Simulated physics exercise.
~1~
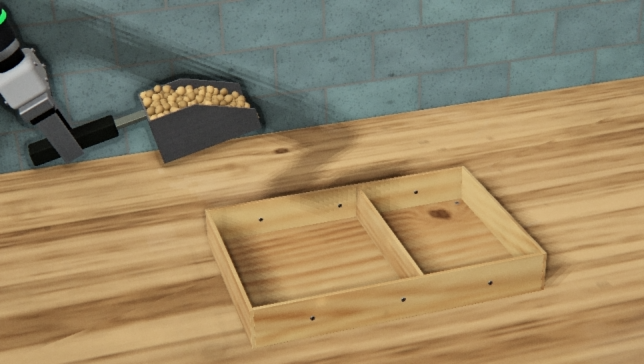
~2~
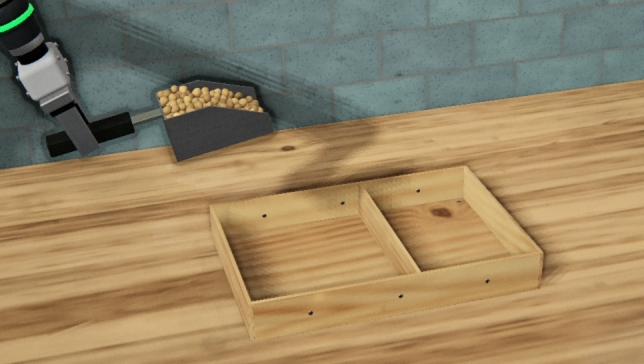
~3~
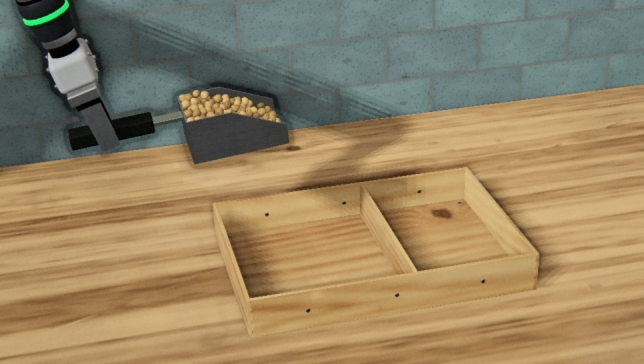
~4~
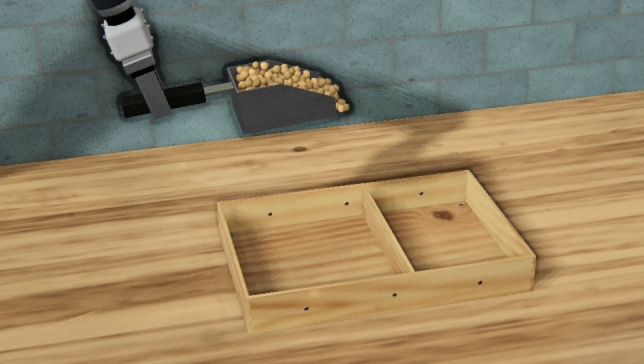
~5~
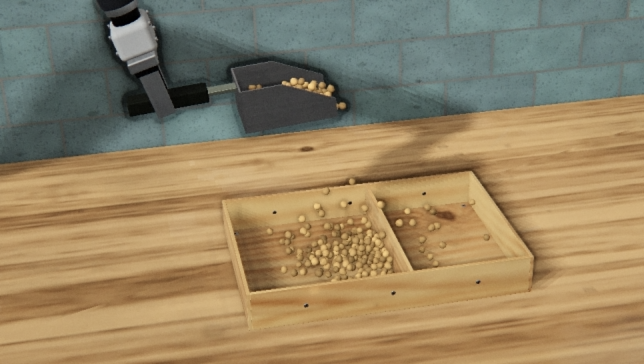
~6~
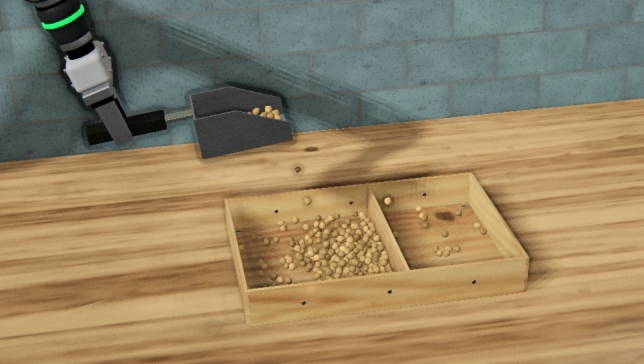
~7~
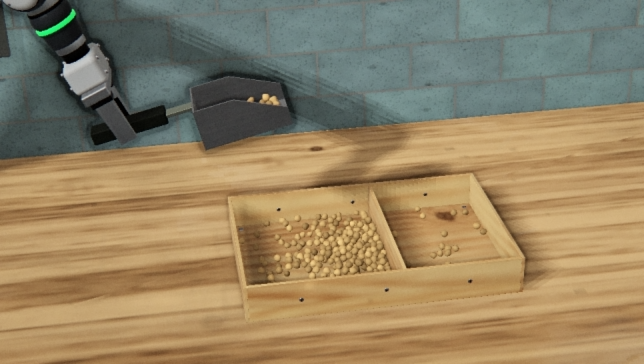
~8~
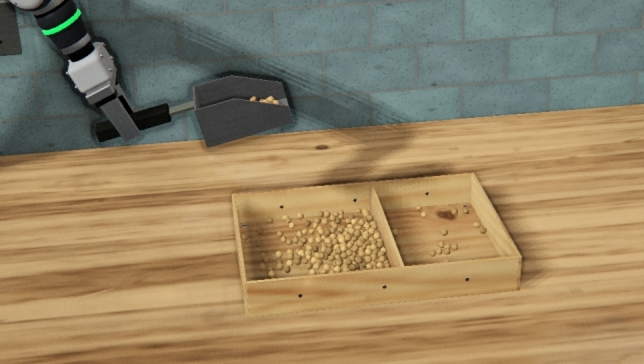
We see a robot arm move a dark scoop of dried chickpeas right above a divided wooden tray, spilling many into it, then draw back left and hold still, with most in the left compartment, a few in the right and some still in the scoop.
